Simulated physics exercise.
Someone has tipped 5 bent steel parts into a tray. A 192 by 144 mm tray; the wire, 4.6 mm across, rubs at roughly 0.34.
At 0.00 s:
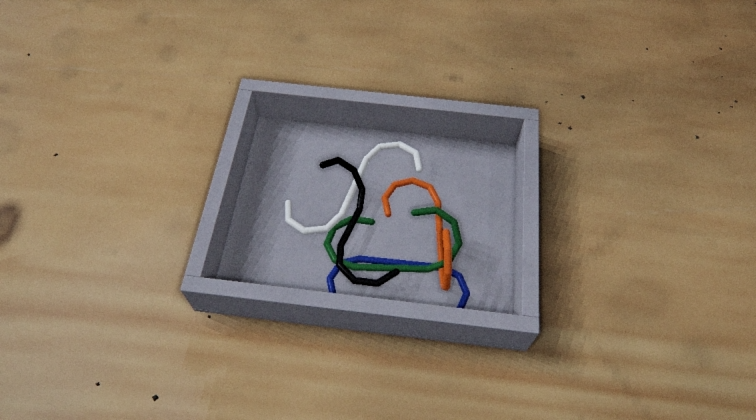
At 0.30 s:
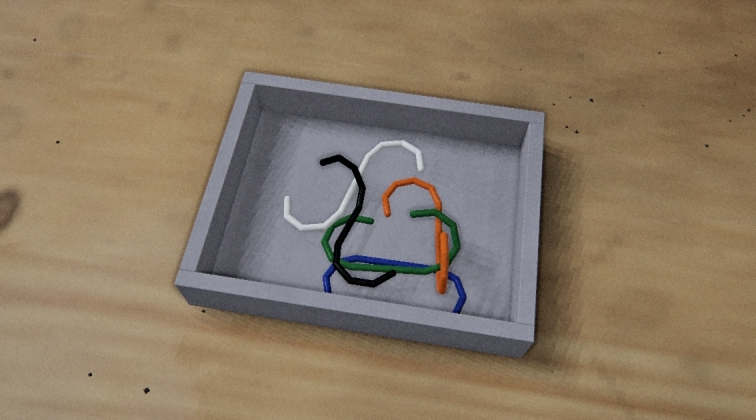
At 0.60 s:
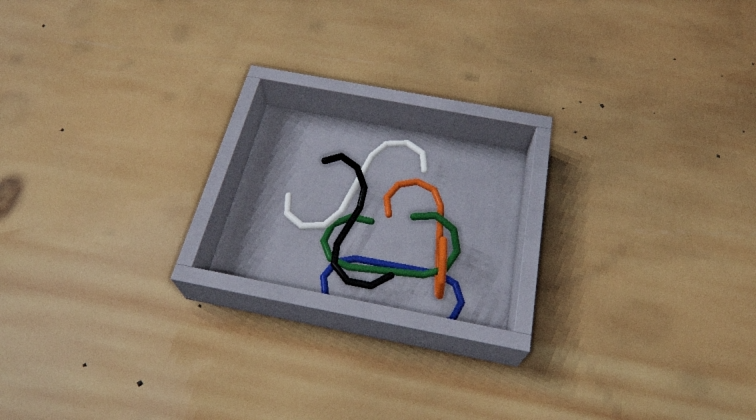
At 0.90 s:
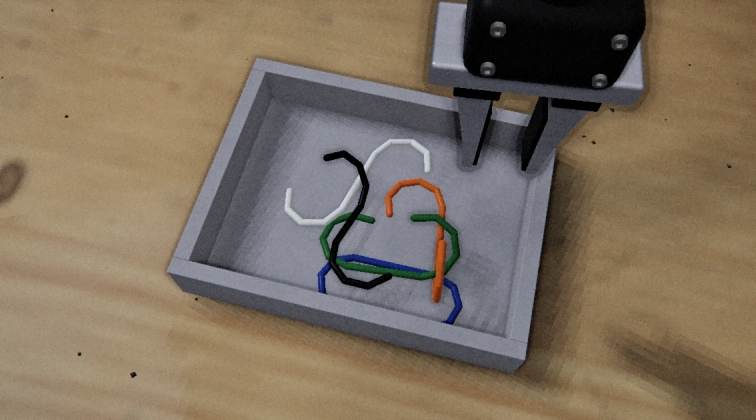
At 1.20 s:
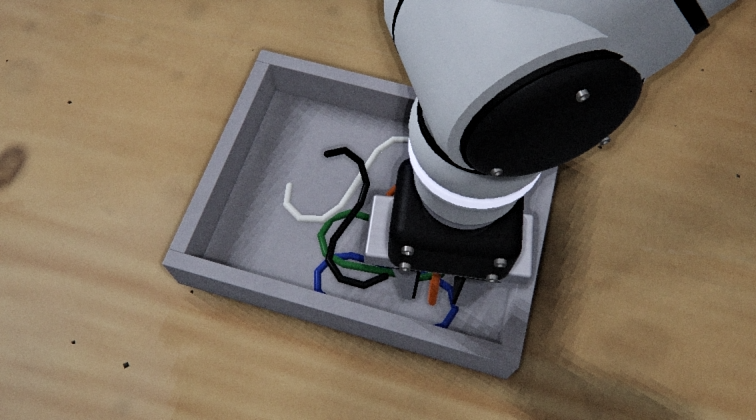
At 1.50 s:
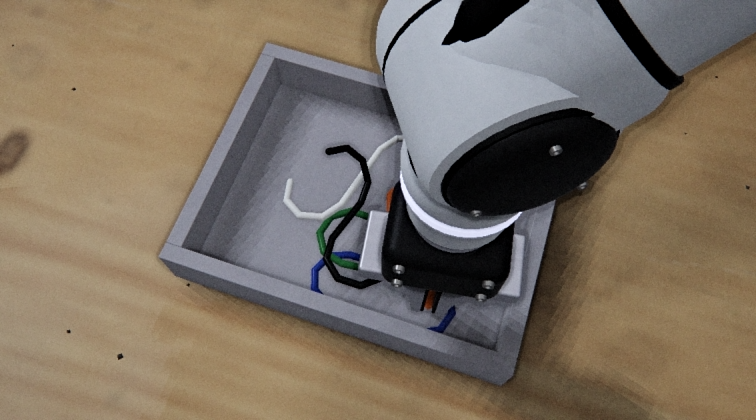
A robot gripper lowers into a gray tray of bent colored hooks and grips the orange one.
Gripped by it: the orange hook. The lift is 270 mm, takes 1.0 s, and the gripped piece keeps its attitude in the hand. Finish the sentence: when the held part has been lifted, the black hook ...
... is left in the tray.
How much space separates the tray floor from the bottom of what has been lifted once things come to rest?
Roughly 270 mm above the tray floor.
By 1.80 s, lowest point more than 20 mm over the tray floor, orange hook 58 mm.
By 2.05 s, lowest point more than 20 mm over the tray floor, orange hook 158 mm.
By 2.50 s, lowest point more than 20 mm over the tray floor, orange hook 272 mm.
Finally, hanging orange hook 272 mm; the other 4 are down.
